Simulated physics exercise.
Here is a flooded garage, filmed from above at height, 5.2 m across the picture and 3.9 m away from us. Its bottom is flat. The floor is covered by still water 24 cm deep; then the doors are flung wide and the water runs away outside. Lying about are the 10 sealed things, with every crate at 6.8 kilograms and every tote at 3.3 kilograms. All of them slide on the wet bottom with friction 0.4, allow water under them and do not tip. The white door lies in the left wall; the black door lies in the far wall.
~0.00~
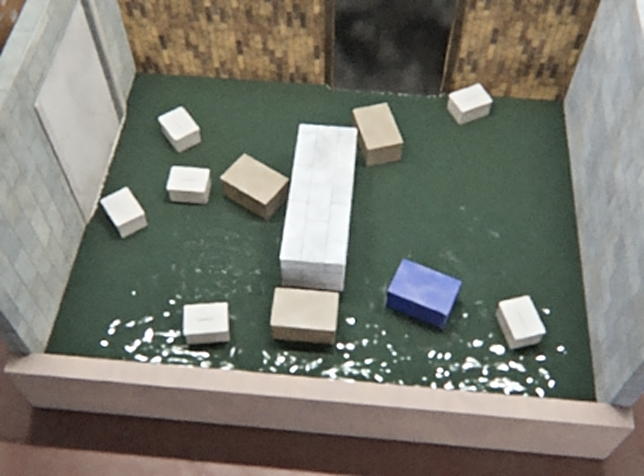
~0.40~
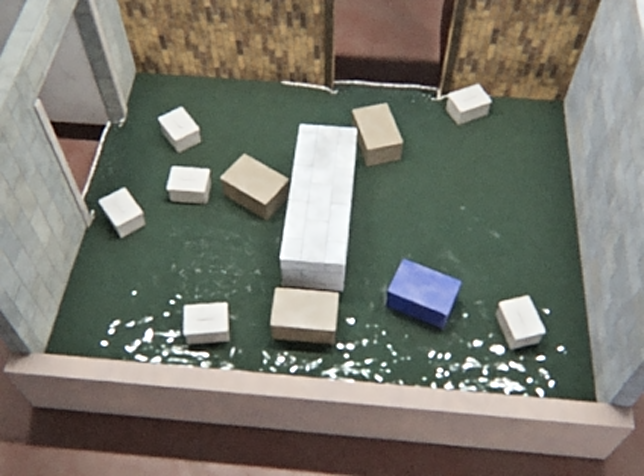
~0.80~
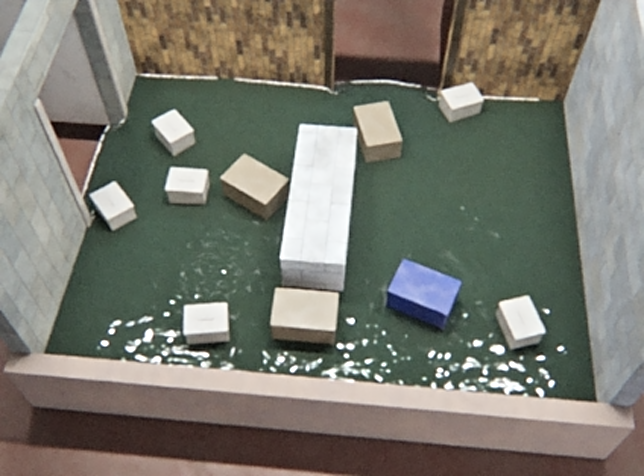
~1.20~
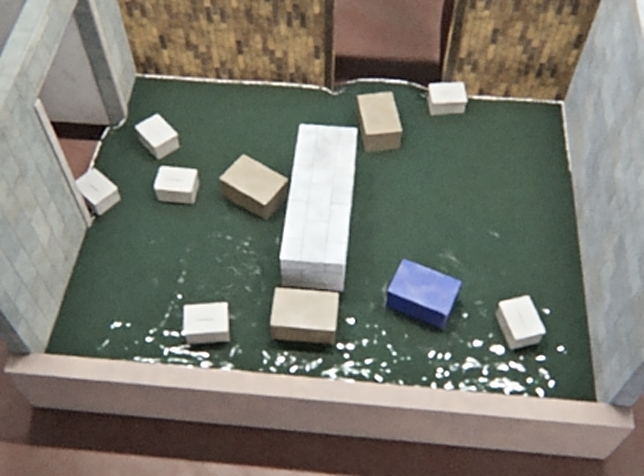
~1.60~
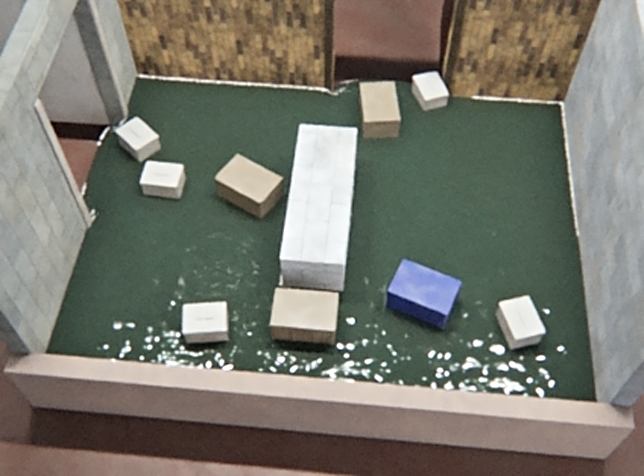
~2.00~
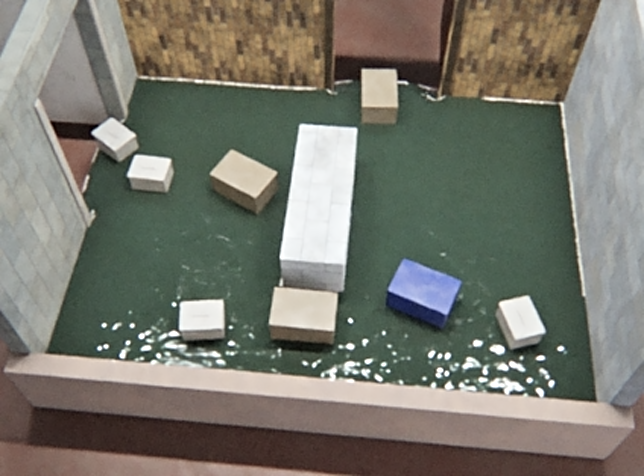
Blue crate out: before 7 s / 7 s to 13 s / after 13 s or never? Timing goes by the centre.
After 13 s or never.
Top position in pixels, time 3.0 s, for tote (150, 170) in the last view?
My estimate: Around (106, 145).
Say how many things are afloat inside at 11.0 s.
At that time the total is 3.
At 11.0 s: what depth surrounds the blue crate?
10 cm, roughly.
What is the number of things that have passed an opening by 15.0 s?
My tally comes to 7.
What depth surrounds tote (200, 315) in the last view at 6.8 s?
Depth: Near 14 cm.
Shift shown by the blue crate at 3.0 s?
Displacement near 20 cm.
After 3.0 s the blue crate is near (420, 271), 0.2 m from its start, afloat; 4 of 10 are out; 6 afloat.
After 6.8 s the blue crate is near (391, 259), 0.5 m from its start, afloat; 5 of 10 are out; 5 afloat.
After 11.0 s the blue crate is near (385, 255), 0.6 m from its start, afloat; 7 of 10 are out; 3 afloat.
After 15.0 s the blue crate is near (383, 249), 0.6 m from its start, afloat; 7 of 10 are out; 3 afloat.
